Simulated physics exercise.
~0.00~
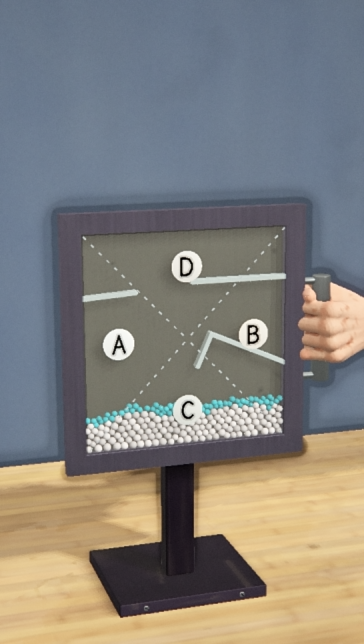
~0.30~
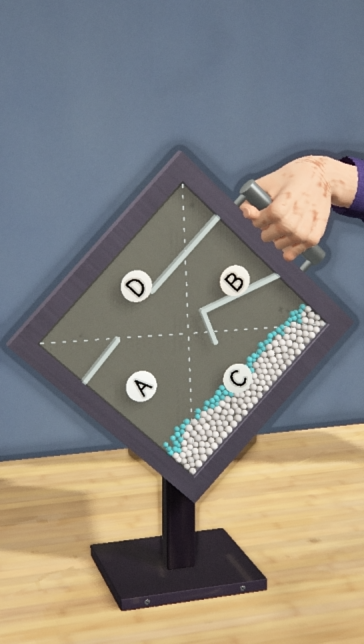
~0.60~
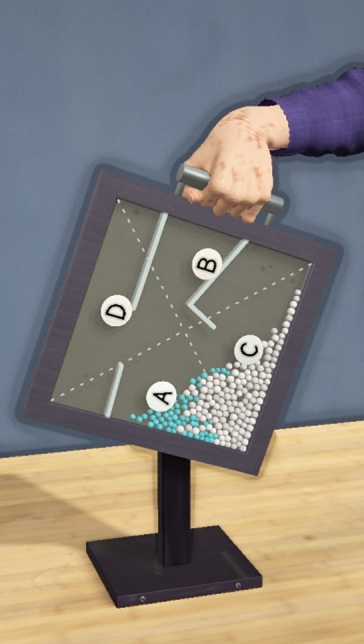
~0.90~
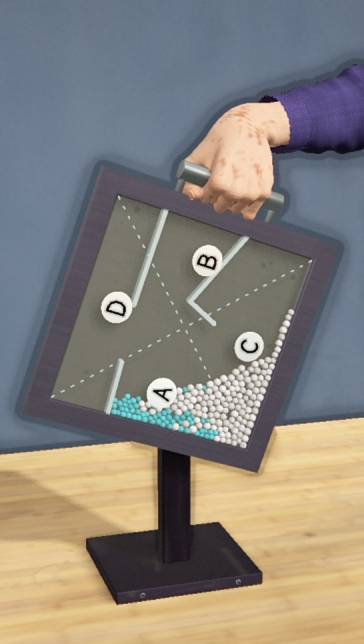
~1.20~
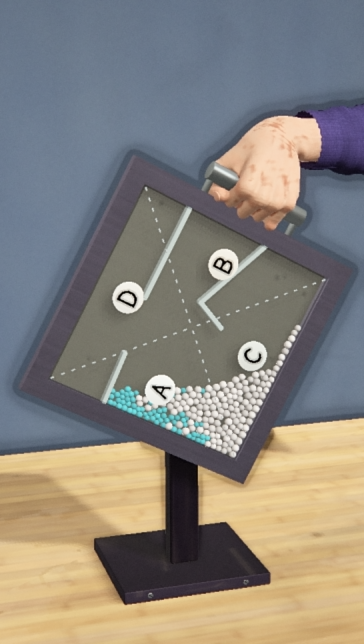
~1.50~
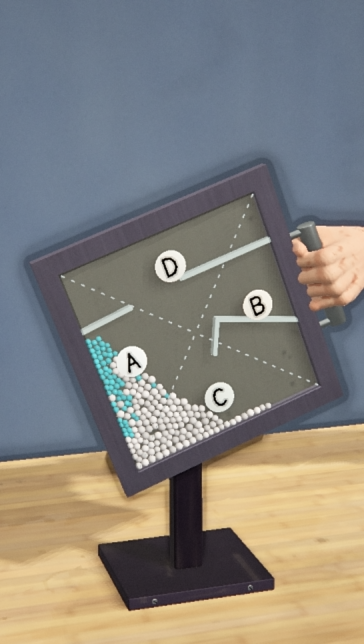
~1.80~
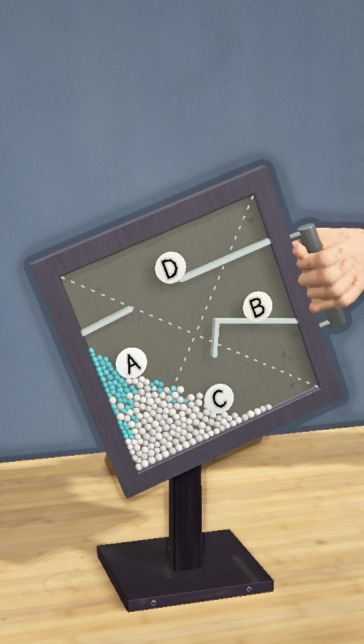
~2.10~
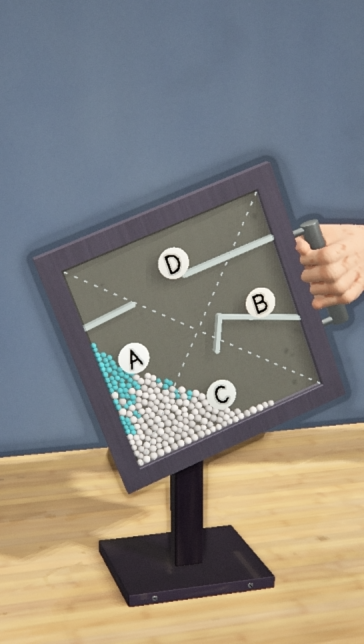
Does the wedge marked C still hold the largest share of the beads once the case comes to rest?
No, the wedge marked A ends up with the largest share, though a good part of the beads still lies in C.
